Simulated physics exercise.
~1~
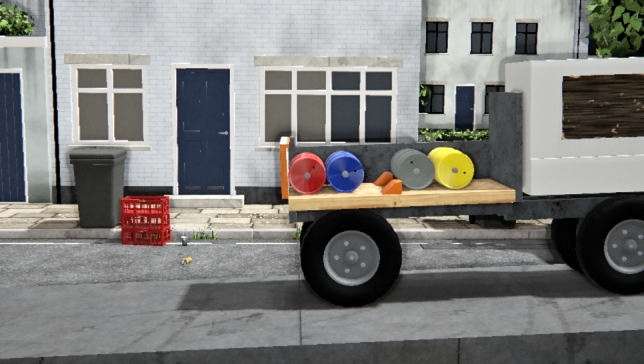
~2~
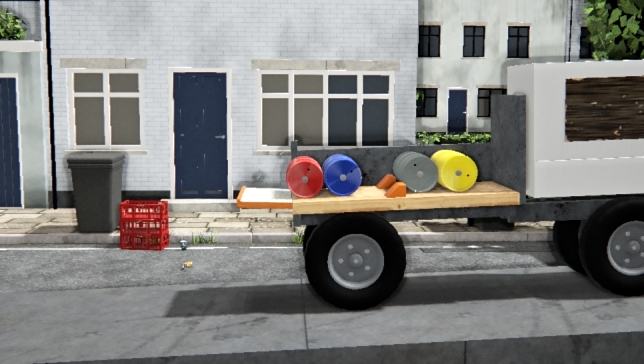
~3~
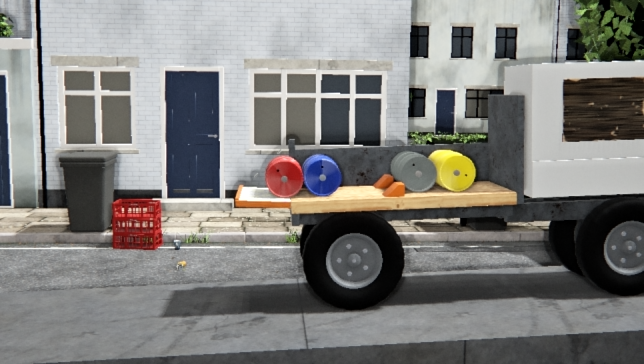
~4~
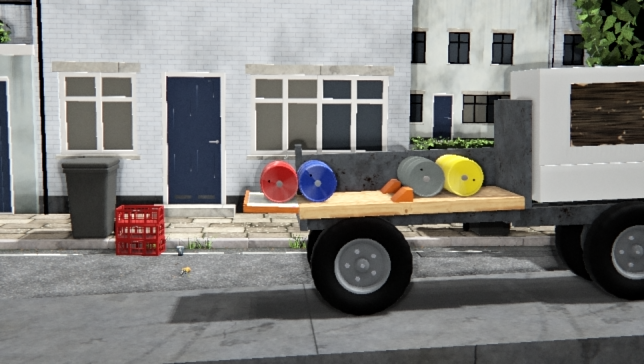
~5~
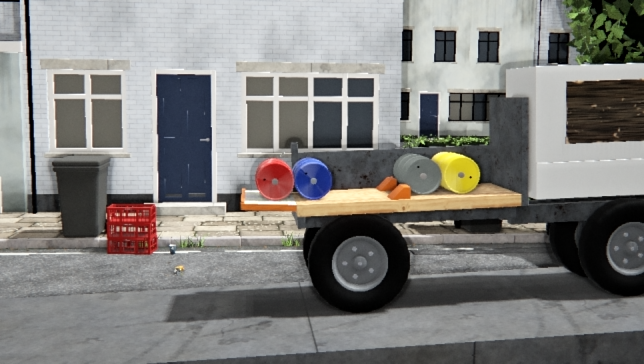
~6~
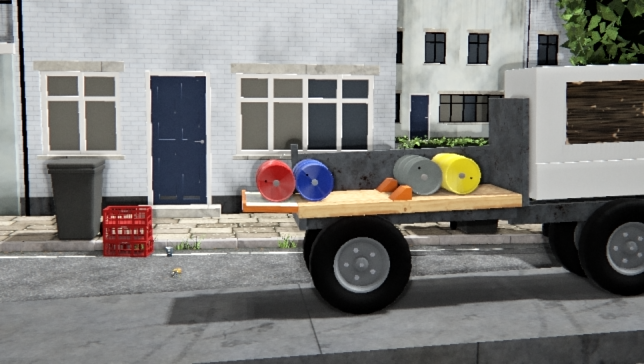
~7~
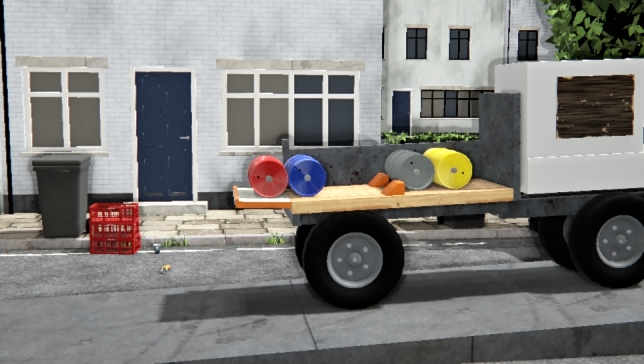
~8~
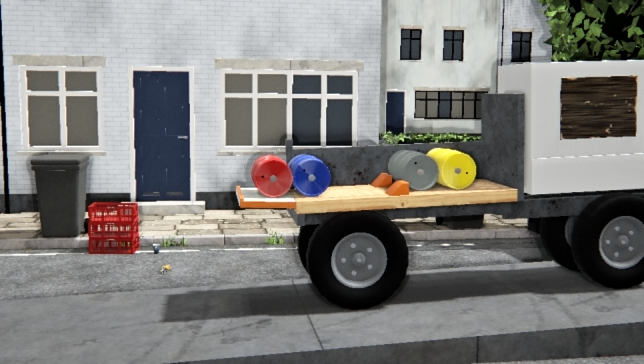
Four kegs, red, blue, grey and yellow, lie with their round ends facing us on the wooden bed of a pick-up parked at the roadside, seen from the side. Behind it stand pale houses with dark blue doors, and a grey bin and a red crate are to the left. The tailgate at the left end drops from upright to nearly flat. The red and blue kegs roll slowly left together, while the grey and yellow ones stay behind the orange chock. Red rolls onto the lowered gate and stops, with blue resting beside it, and none falls off.
